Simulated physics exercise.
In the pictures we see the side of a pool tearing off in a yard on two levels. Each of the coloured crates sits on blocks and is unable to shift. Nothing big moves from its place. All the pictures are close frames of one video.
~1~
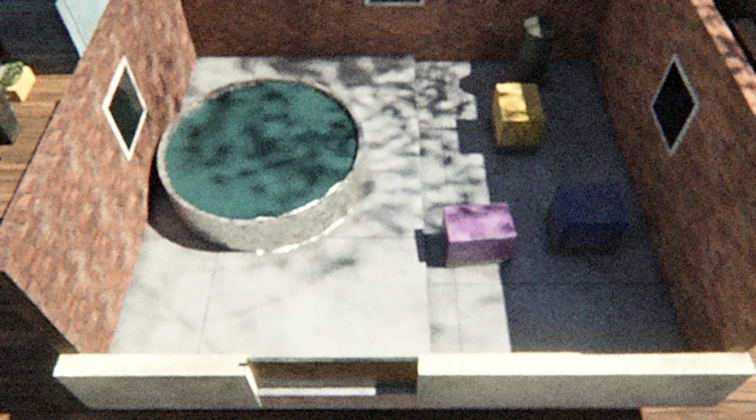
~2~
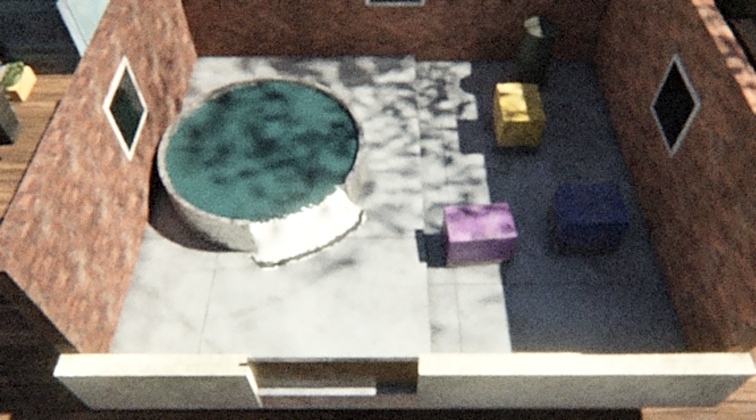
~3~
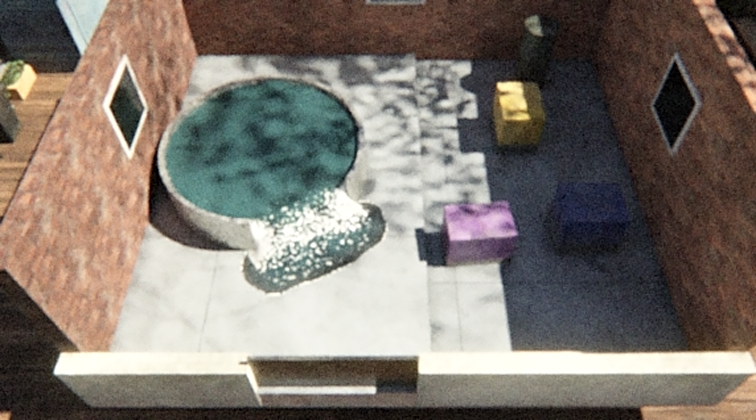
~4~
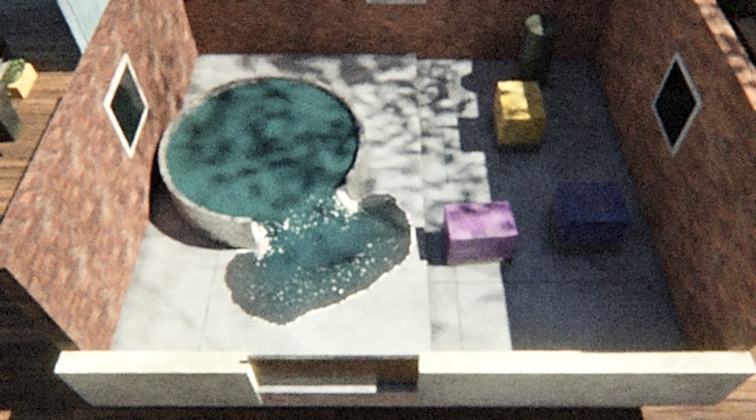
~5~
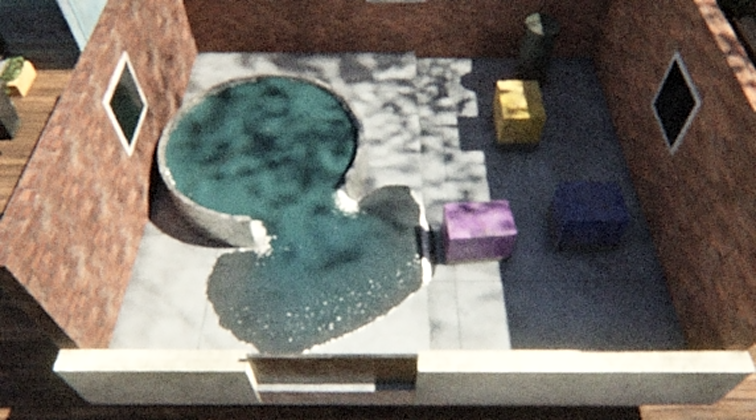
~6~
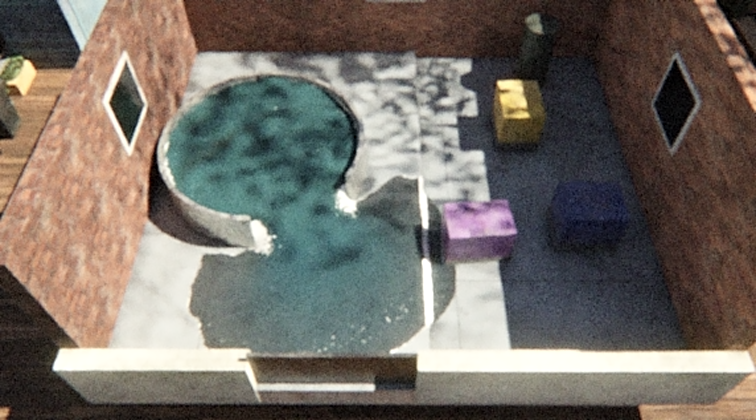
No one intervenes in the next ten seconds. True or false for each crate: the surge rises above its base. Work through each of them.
Blue crate: True; yellow crate: False; purple crate: True.
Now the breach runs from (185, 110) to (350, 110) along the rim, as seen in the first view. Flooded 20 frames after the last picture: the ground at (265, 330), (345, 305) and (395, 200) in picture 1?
In order: Spared, spared, spared.
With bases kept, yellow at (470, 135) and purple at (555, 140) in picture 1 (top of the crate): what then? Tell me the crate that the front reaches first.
The blue crate.
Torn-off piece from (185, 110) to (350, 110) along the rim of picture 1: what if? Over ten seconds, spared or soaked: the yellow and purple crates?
Note - yellow goes wet, purple goes wet.
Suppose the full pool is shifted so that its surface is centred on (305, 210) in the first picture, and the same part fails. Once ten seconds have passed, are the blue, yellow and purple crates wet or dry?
Blue: Flooded; yellow: Untouched; purple: Flooded.
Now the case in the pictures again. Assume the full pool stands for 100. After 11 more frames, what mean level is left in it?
Roughly 62 %.
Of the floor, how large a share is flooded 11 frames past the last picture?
Around 30 percent, give or take.
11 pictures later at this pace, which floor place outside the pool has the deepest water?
I'd put it around (326, 370).
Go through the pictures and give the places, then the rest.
In the first picture, the round pool at (263, 146) is whole and still.
In the second picture, the front is at (255, 259), out from the gap at (308, 229).
In the third picture, water pours out at (309, 229) and has run to (381, 225).
In the fourth picture, water pours out at (309, 229) and has run to (279, 319).
In the fifth picture, the front is at a hidden place, out from the gap at (308, 227).
In the sixth picture, water pours out at (308, 227) and has run to a hidden place.
A moment on, water covers 25 % of the floor; the blue crate not reached, the yellow crate not reached, the purple crate water round its plinth.
Next, water covers 30 % of the floor; the blue crate water round its plinth, the yellow crate not reached, the purple crate water round its plinth.
Then, water covers 45 % of the floor; the blue crate water round its plinth, the yellow crate water round its plinth, the purple crate water round its plinth.
Later, water covers 75 % of the floor; the blue crate water round its plinth, the yellow crate water round its plinth, the purple crate water round its plinth.
In the end, water covers 90 % of the floor; the blue crate was topped, the yellow crate stayed above the water, the purple crate was topped.
